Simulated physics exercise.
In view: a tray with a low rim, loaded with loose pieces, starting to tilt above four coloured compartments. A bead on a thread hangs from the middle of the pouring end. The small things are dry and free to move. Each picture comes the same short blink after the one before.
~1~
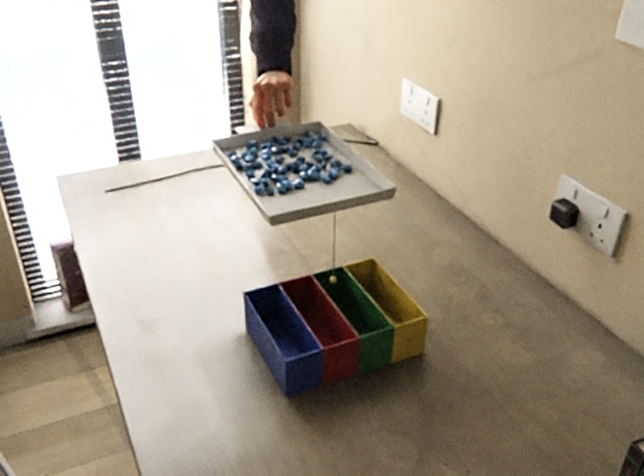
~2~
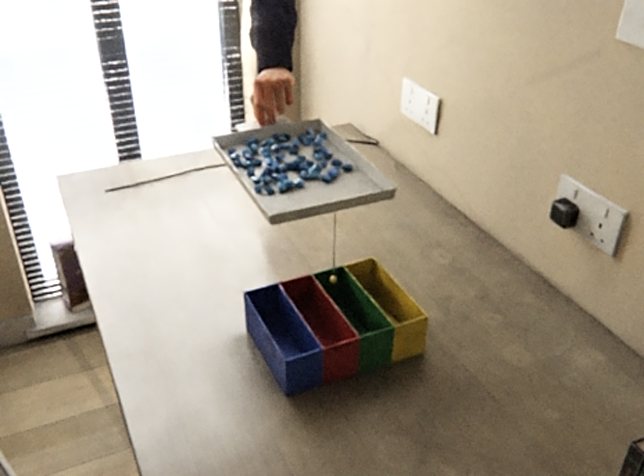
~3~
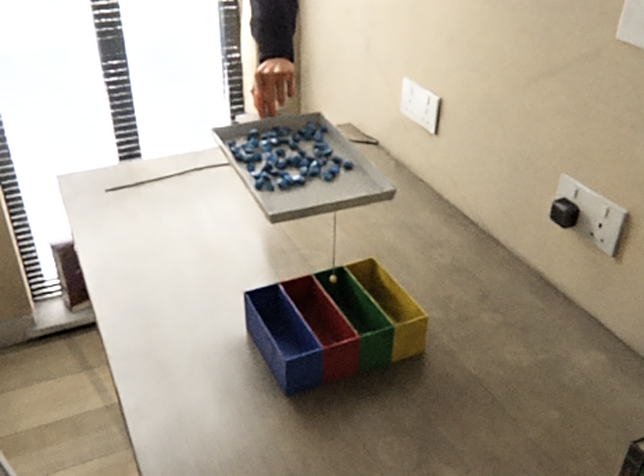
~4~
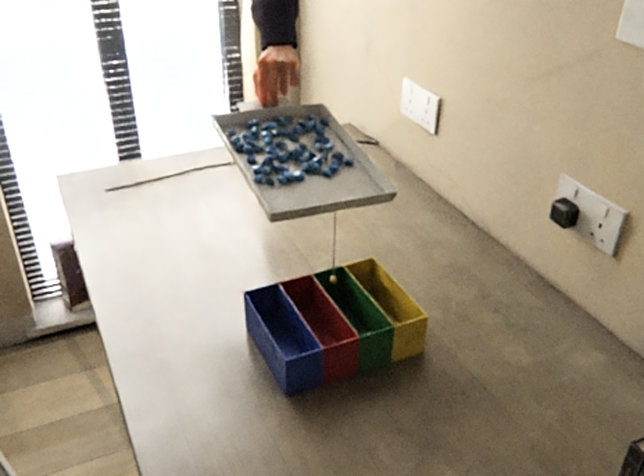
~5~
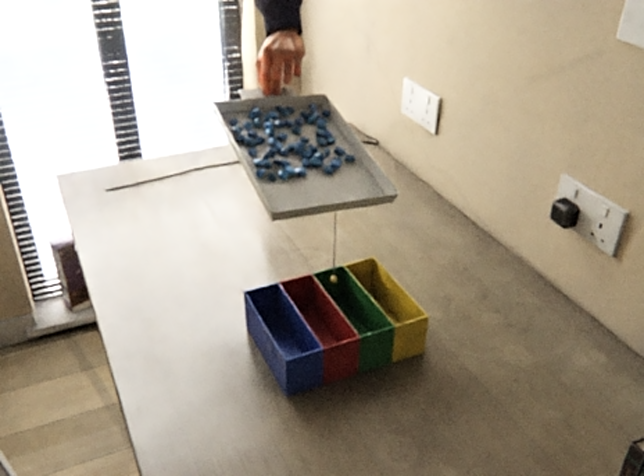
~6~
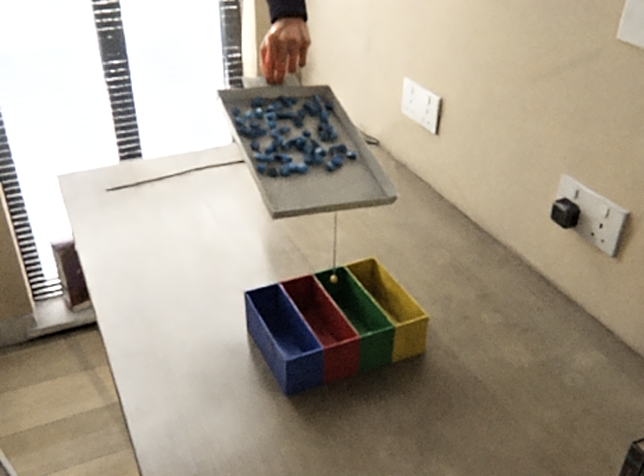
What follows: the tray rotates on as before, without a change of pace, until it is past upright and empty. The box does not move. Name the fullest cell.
The yellow cell gets the most.
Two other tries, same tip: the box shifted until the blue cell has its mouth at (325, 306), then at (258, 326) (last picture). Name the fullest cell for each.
First the green one, then yellow.
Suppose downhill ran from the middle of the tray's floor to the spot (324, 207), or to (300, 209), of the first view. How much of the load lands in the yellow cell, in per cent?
In turn 20 and 0 in a hundred.
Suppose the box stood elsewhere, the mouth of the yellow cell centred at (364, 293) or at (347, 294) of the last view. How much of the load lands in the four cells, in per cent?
Roughly 40 per cent, and 20 per cent.
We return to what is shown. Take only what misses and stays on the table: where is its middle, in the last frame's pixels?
Roughly at (493, 350).
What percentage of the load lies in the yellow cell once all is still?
Close to 50 per cent.
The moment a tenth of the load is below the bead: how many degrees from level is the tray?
Near 70 degrees.
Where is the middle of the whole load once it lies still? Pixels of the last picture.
At about (389, 329).
Soon, tray tipped steeply; most on the tray; a small part falling or outside the box.
A while on, tray tipped past a quarter turn; about a quarter on the tray; about a third in the yellow cell; a small part in the green cell; a stray few in the red cell; about a third falling or outside the box.
Towards the end, tray tipped past a quarter turn; about half in the yellow cell; about a quarter in the green cell; a stray few in the red cell; about a quarter falling or outside the box.
Finally, tray tipped past a quarter turn; about half in the yellow cell; about a quarter in the green cell; a stray few in the red cell; none in the blue cell; about a quarter outside the box.
